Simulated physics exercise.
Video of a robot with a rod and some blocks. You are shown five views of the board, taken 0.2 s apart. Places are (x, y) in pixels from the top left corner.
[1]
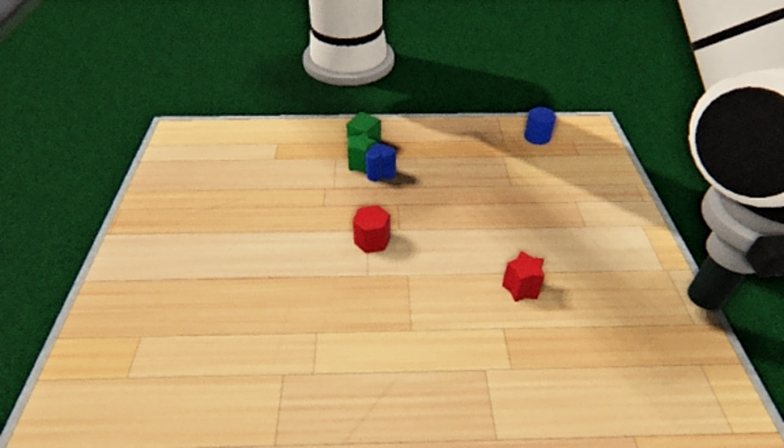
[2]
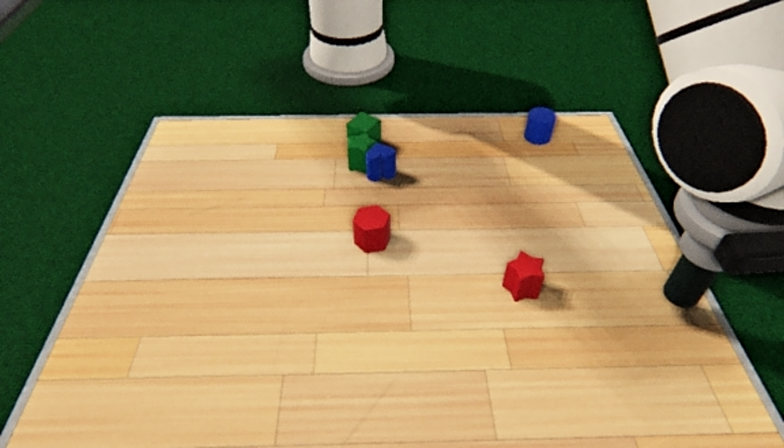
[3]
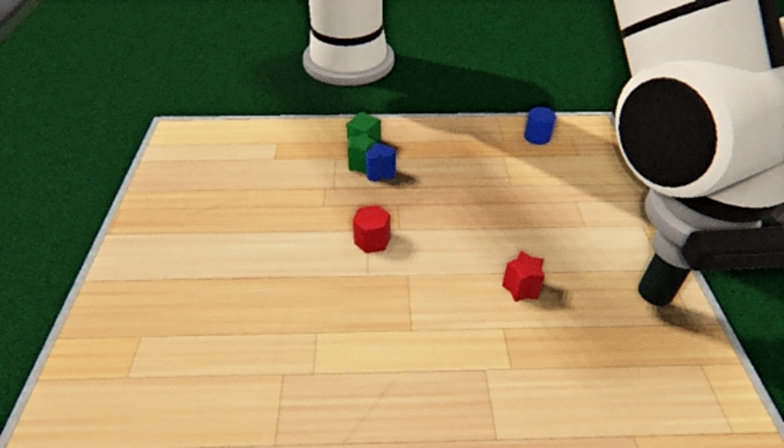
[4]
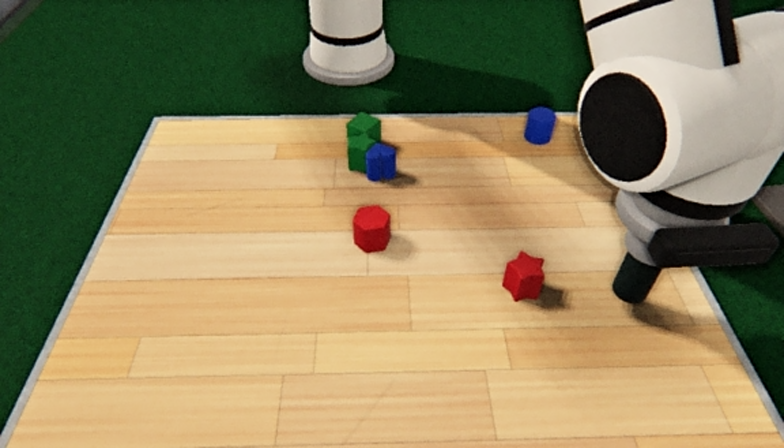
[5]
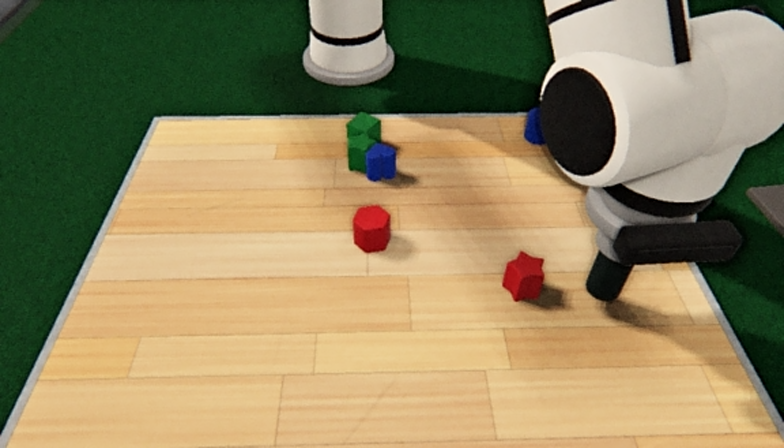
At the start, a robot arm holds a dark rod at the right edge of a wooden board scattered with red, green and blue blocks. The arm then moves steadily left, carrying the rod closer to the red star-shaped block and partly covering the blue cylinder, while the blocks stay still.
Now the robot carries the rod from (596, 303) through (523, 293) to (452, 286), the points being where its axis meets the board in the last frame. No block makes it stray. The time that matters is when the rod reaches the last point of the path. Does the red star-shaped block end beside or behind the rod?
No, that is not what happens.
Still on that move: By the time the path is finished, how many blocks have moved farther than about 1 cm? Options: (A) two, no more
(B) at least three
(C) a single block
(C)
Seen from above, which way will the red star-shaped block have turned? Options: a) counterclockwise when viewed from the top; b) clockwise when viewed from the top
My answer is option b.
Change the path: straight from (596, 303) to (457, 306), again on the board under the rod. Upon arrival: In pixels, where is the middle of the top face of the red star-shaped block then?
The spot you're after is about (500, 257) in the image.
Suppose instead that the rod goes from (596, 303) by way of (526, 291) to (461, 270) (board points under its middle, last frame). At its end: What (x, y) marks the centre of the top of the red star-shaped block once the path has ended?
The spot you're after is about (436, 238) in the image.
What follows on the original path. One third of the way, rod (551, 283); red star-shaped block (523, 264), turned 15° clockwise.
Two thirds of the way, rod (501, 277); red star-shaped block (473, 257), turned 15° clockwise.
At the end, rod (453, 273); red star-shaped block (427, 251), turned 20° clockwise.
